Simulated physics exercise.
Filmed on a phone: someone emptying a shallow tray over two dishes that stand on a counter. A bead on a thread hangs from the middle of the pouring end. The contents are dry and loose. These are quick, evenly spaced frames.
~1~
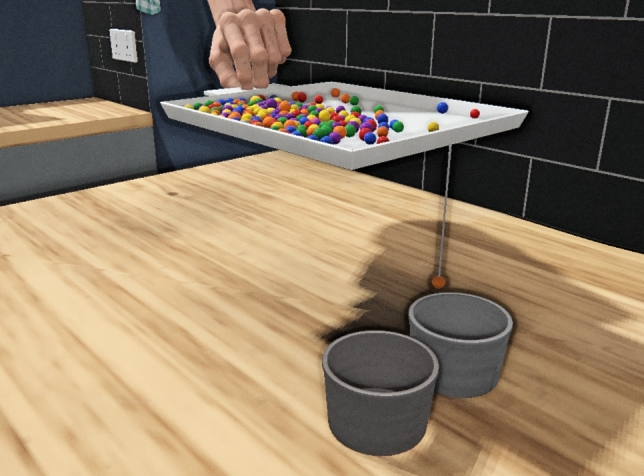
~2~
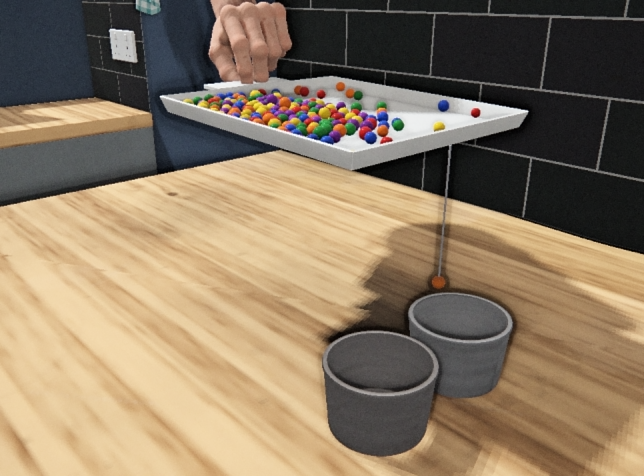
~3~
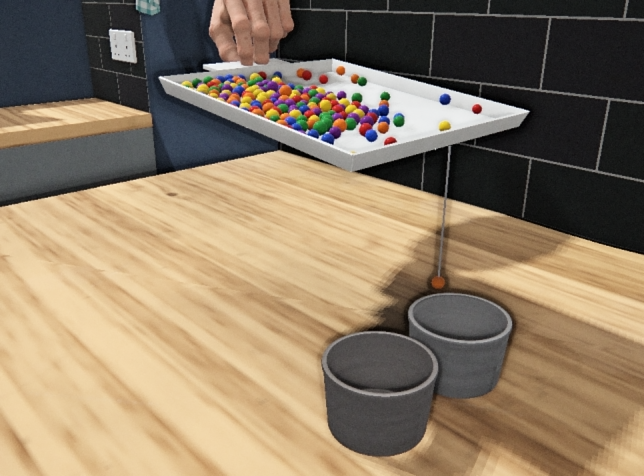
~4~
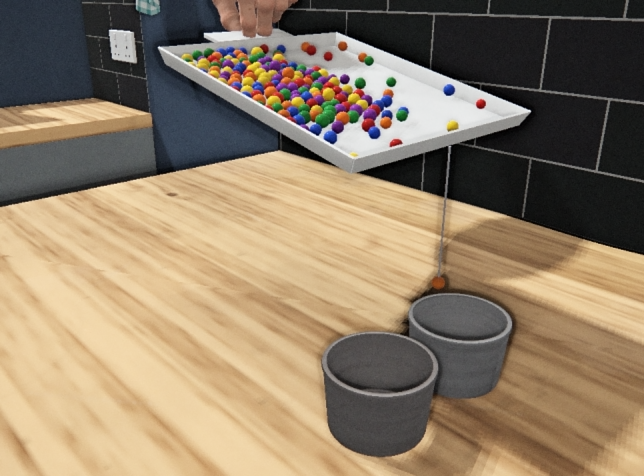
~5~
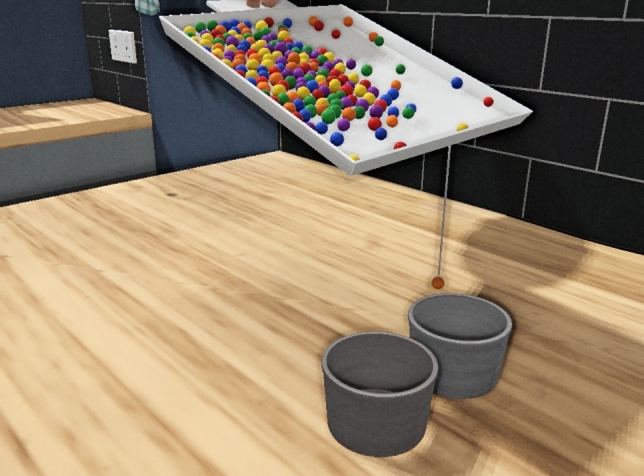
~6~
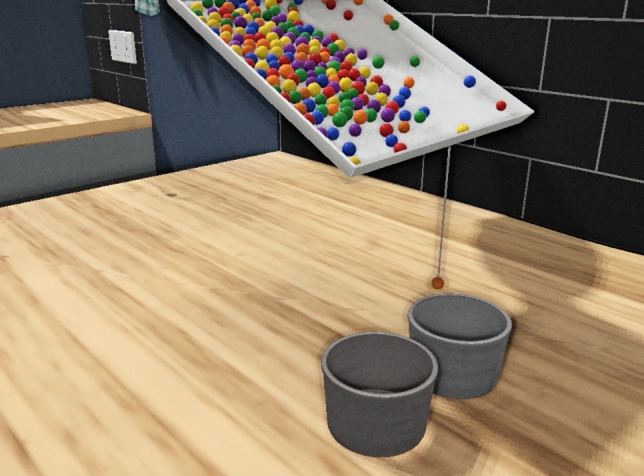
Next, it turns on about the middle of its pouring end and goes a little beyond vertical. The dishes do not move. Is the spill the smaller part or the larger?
Caught overall: Less than half.
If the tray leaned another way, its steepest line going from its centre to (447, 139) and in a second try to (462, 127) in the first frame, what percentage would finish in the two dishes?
First some 10, then 0 per cent.
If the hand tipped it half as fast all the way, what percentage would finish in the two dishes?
Close to 70 per cent.
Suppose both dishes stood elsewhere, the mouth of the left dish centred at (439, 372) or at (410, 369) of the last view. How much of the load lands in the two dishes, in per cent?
In turn 50 and 40 in a hundred.
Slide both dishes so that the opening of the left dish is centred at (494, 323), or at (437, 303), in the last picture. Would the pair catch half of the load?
First under half, then less than half.
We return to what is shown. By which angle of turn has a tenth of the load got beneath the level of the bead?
Near 70 degrees.
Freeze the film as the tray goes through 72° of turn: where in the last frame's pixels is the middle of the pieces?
Near (458, 214).
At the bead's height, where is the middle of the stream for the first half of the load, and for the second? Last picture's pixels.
First near (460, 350), later near (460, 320).
Soon, tray tipped steeply; about a third on the tray; a stray few in the left dish; a stray few in the right dish; a small part outside both; about half in the air.
A while on, tray tipped past a quarter turn; a small part in the left dish; a small part in the right dish; about two thirds outside both; a small part in the air.
Towards the end, tray tipped past a quarter turn; a small part in the left dish; a small part in the right dish; most outside both.
Finally, tray tipped past a quarter turn; a small part in the left dish; a small part in the right dish; most outside both.
